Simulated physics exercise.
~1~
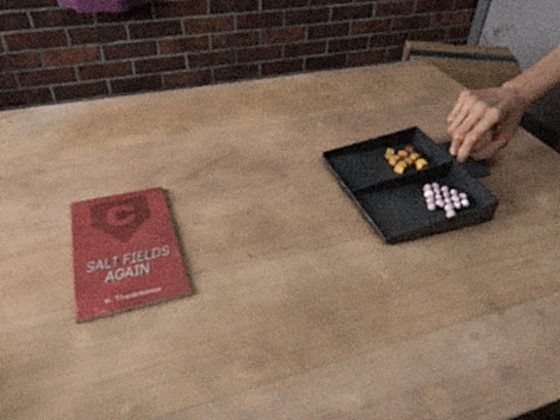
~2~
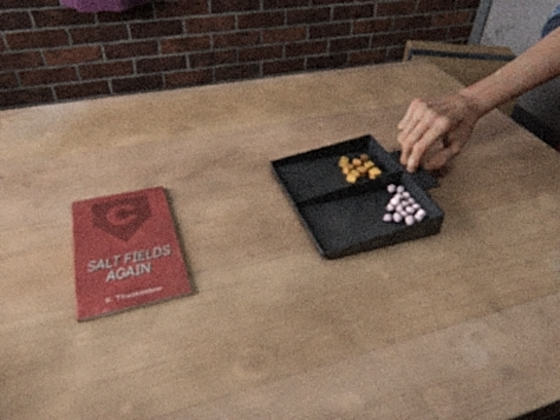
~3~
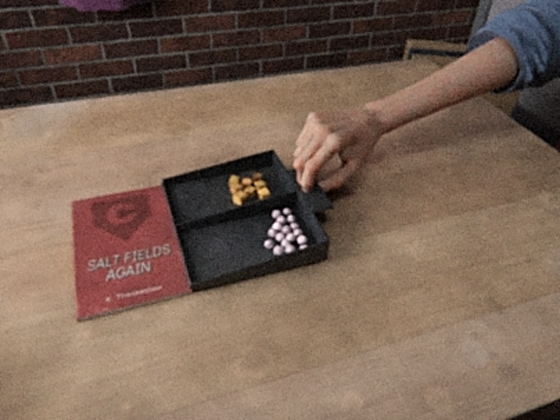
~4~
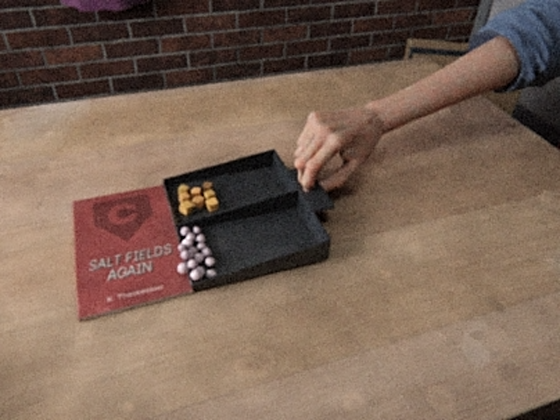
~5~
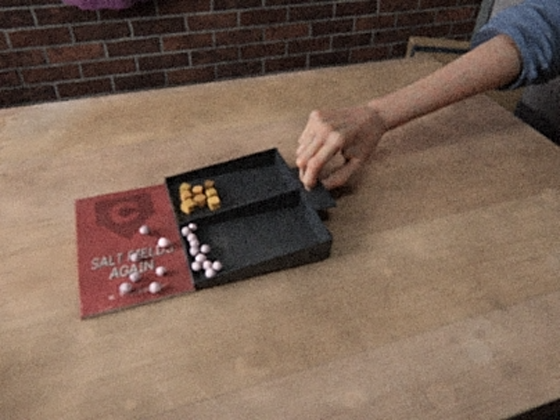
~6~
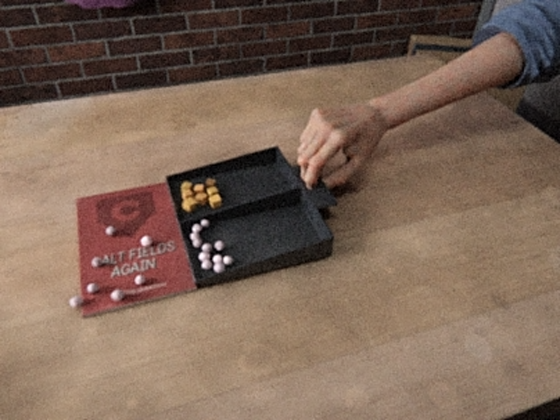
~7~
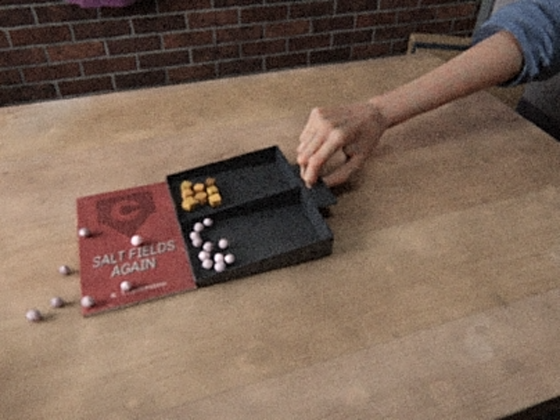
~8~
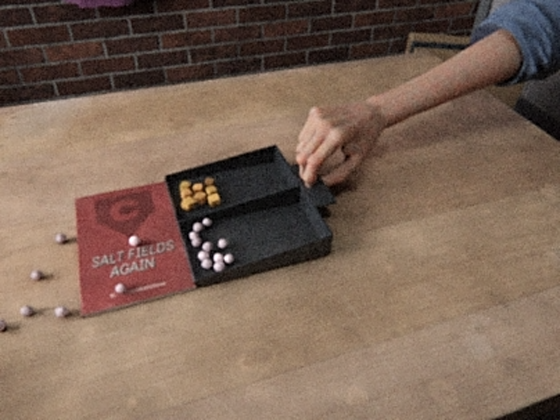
The clip shows a hand sliding a divided black tray left across a wooden table until it stops against a thin red book. Pale pink balls surge forward, some spilling over the book and onto the table, while the orange pieces shift forward but stay inside.
